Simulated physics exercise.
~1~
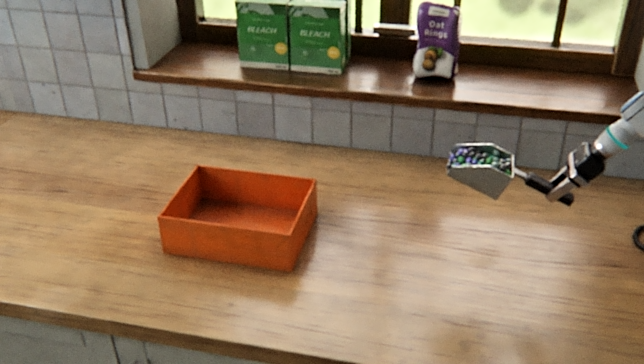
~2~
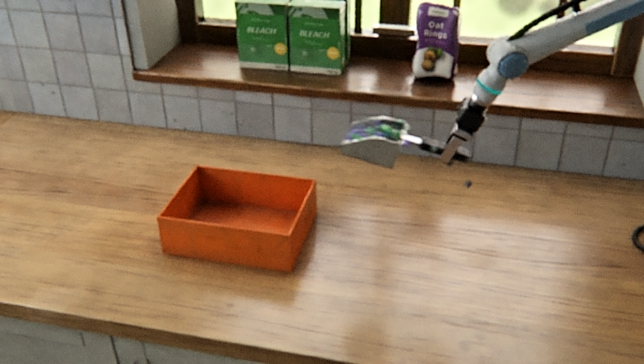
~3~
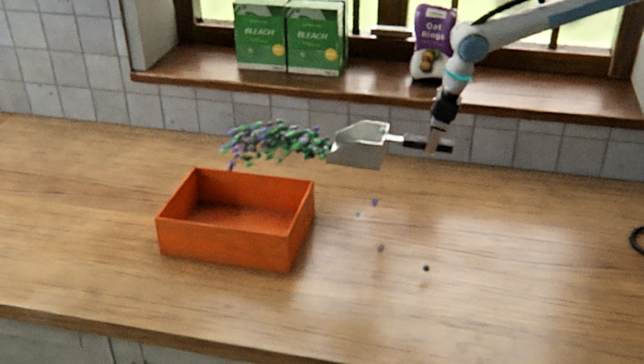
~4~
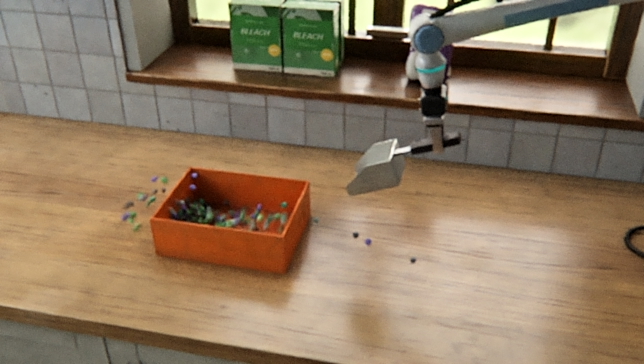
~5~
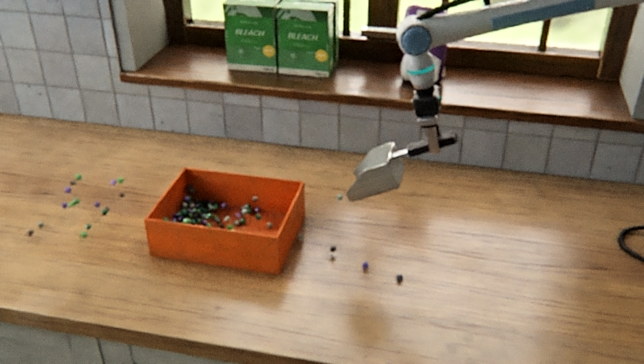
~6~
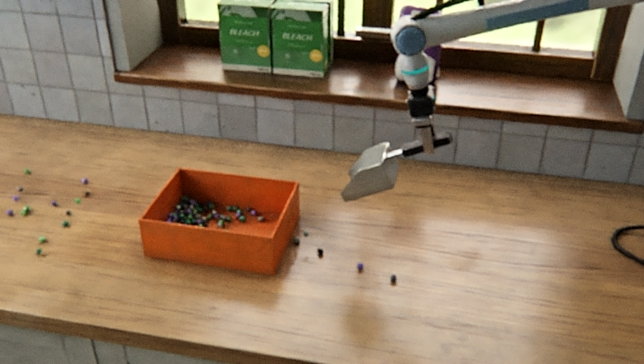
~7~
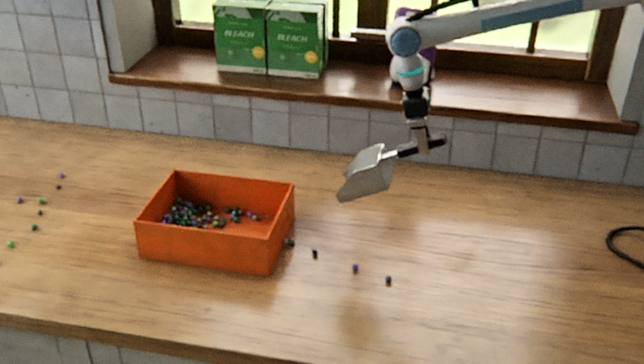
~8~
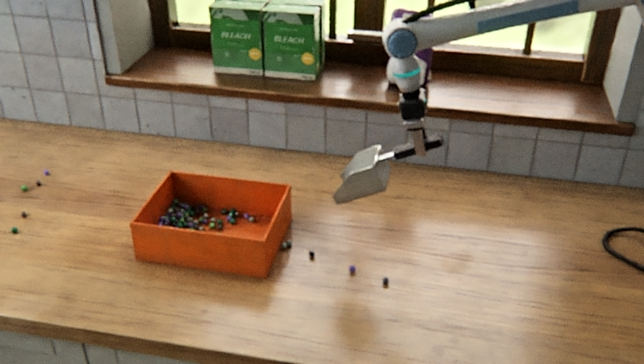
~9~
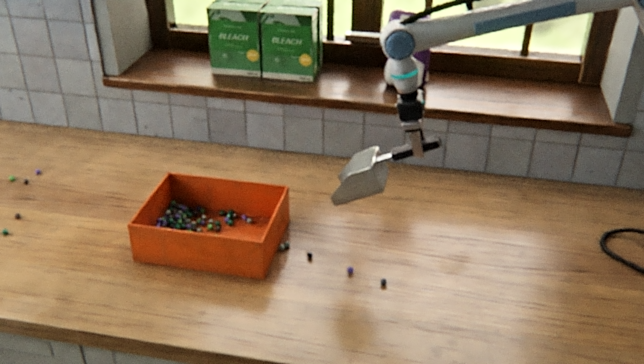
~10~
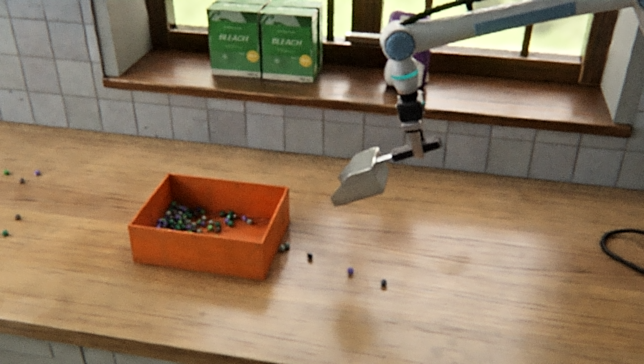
At the start, a robot arm holds a metal scoop heaped with small round sweets to the right of an orange open bin on a wooden counter, with green boxes and a purple bag on the windowsill behind. The arm swings the scoop left, and a few sweets drop onto the counter. The load then flies off the front in a loose stream toward the bin as the scoop tips downward. Most pieces land inside, while some scatter left across the wood. Finally, the arm holds still, with most sweets in the bin and strays lying on both sides.
